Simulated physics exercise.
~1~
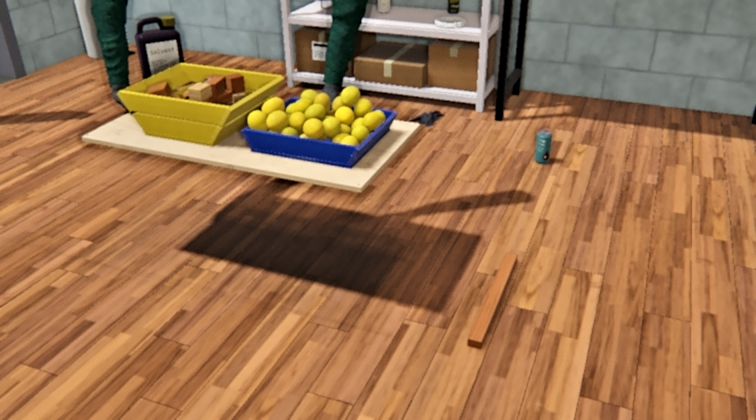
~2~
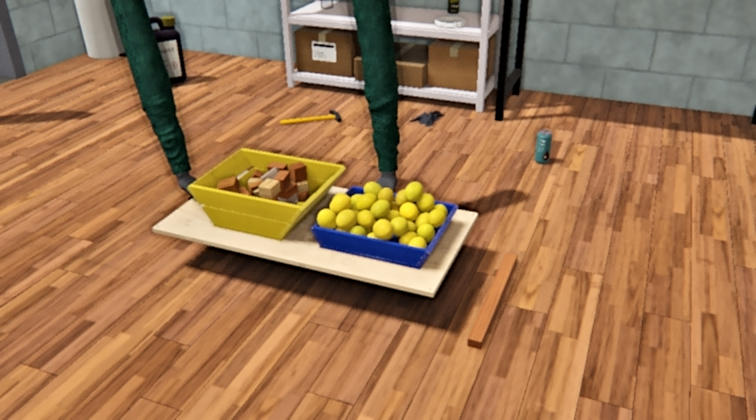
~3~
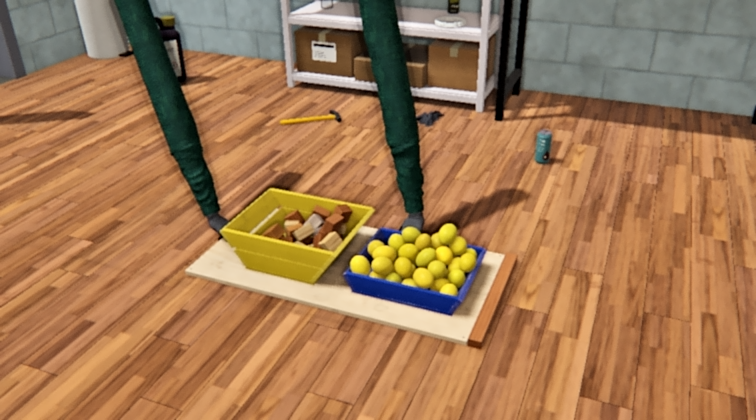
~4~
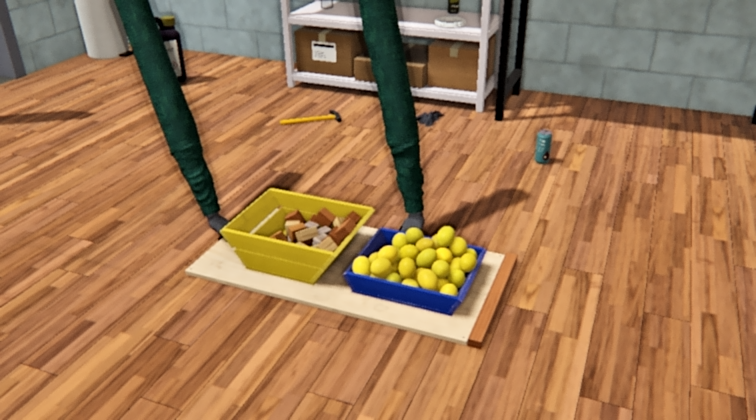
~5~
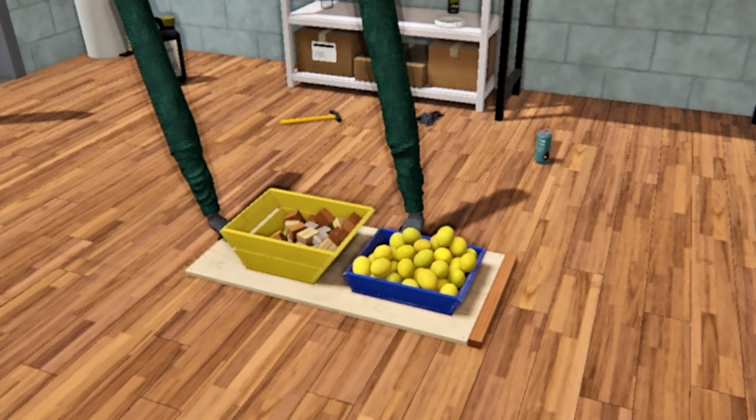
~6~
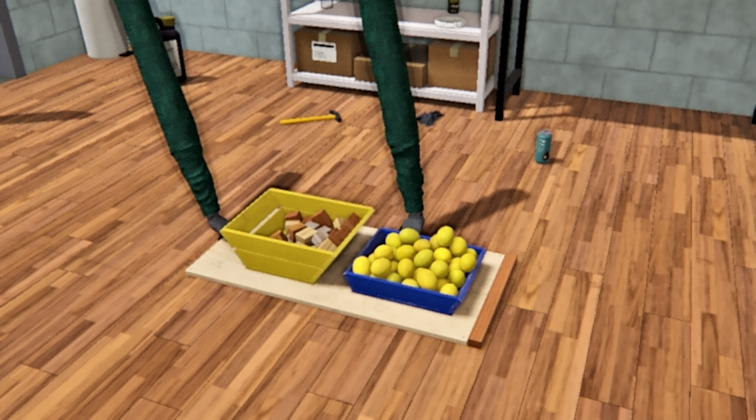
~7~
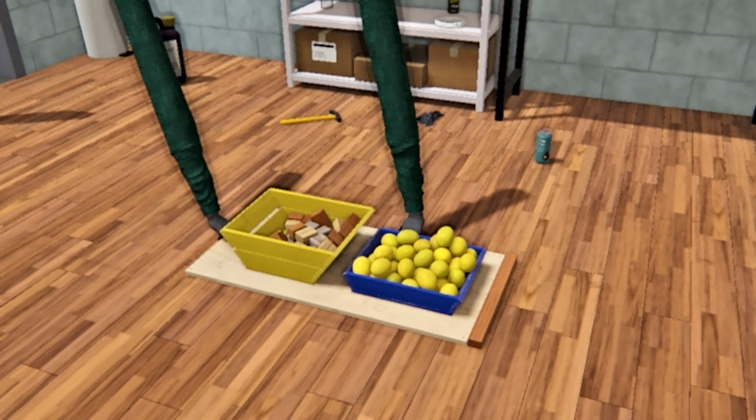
Yellow tote of wooden blocks and blue tote of lemons riding a board that green-sleeved arms lower rightward to the floor, nothing spilling.
